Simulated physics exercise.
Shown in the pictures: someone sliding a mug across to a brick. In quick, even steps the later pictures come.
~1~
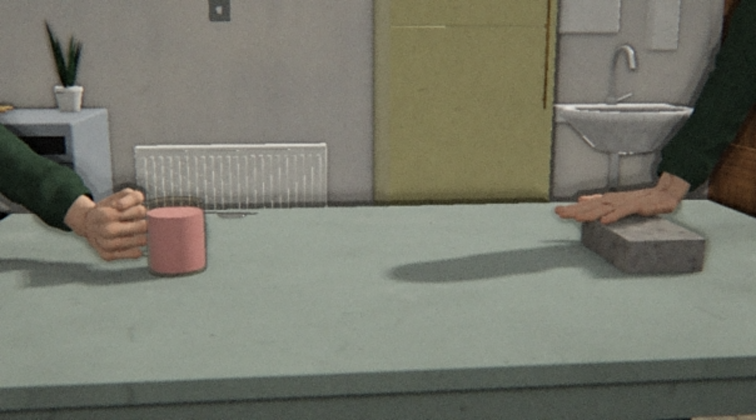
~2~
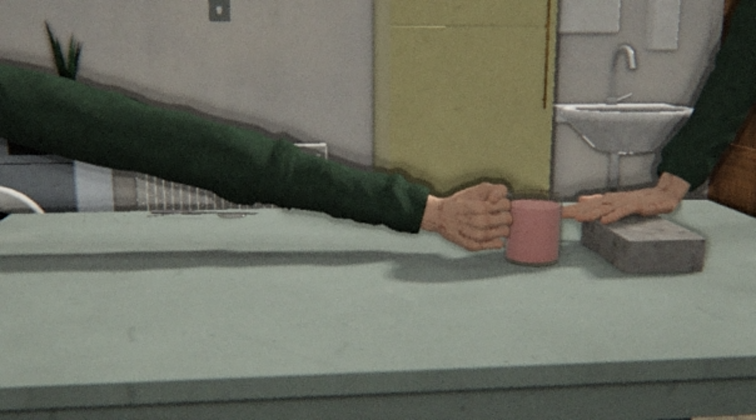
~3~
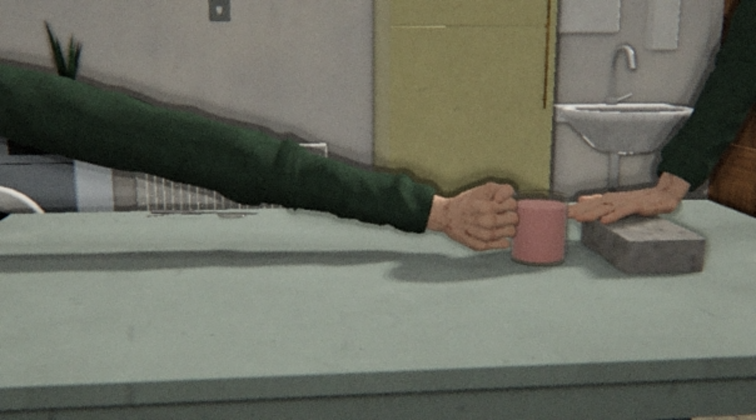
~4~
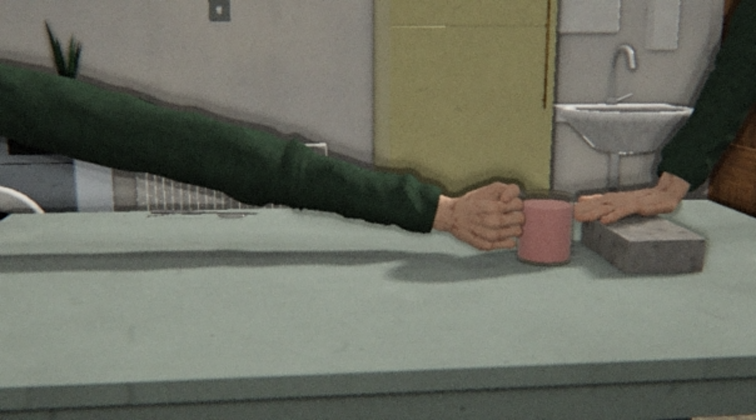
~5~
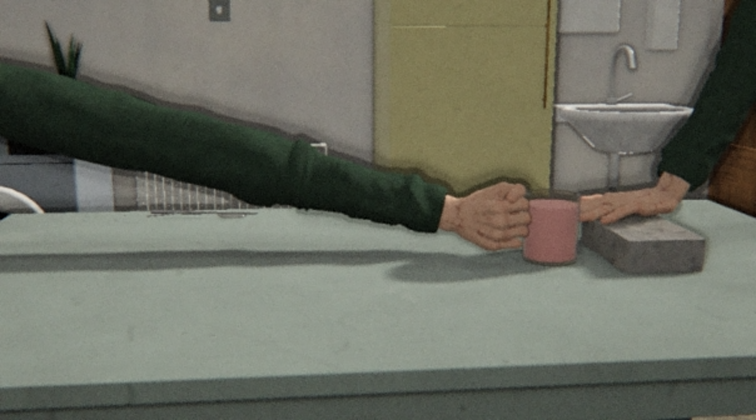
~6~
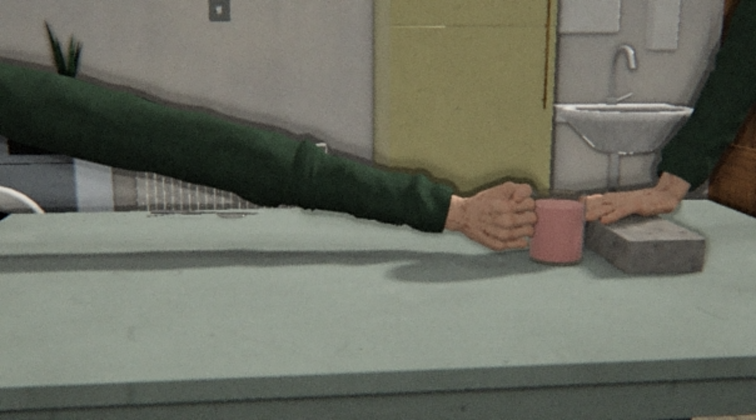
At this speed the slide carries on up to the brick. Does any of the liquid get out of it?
No overflow.
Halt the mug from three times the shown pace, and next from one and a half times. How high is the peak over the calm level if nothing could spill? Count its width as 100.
First case near 35 per cent, second near 15 per cent.
Shortly, the mug meets the brick.
Then, the pink milk surges up the wall; the wave climbs under half way to the rim.
At the finish, the mug stands at the brick; none is lost.
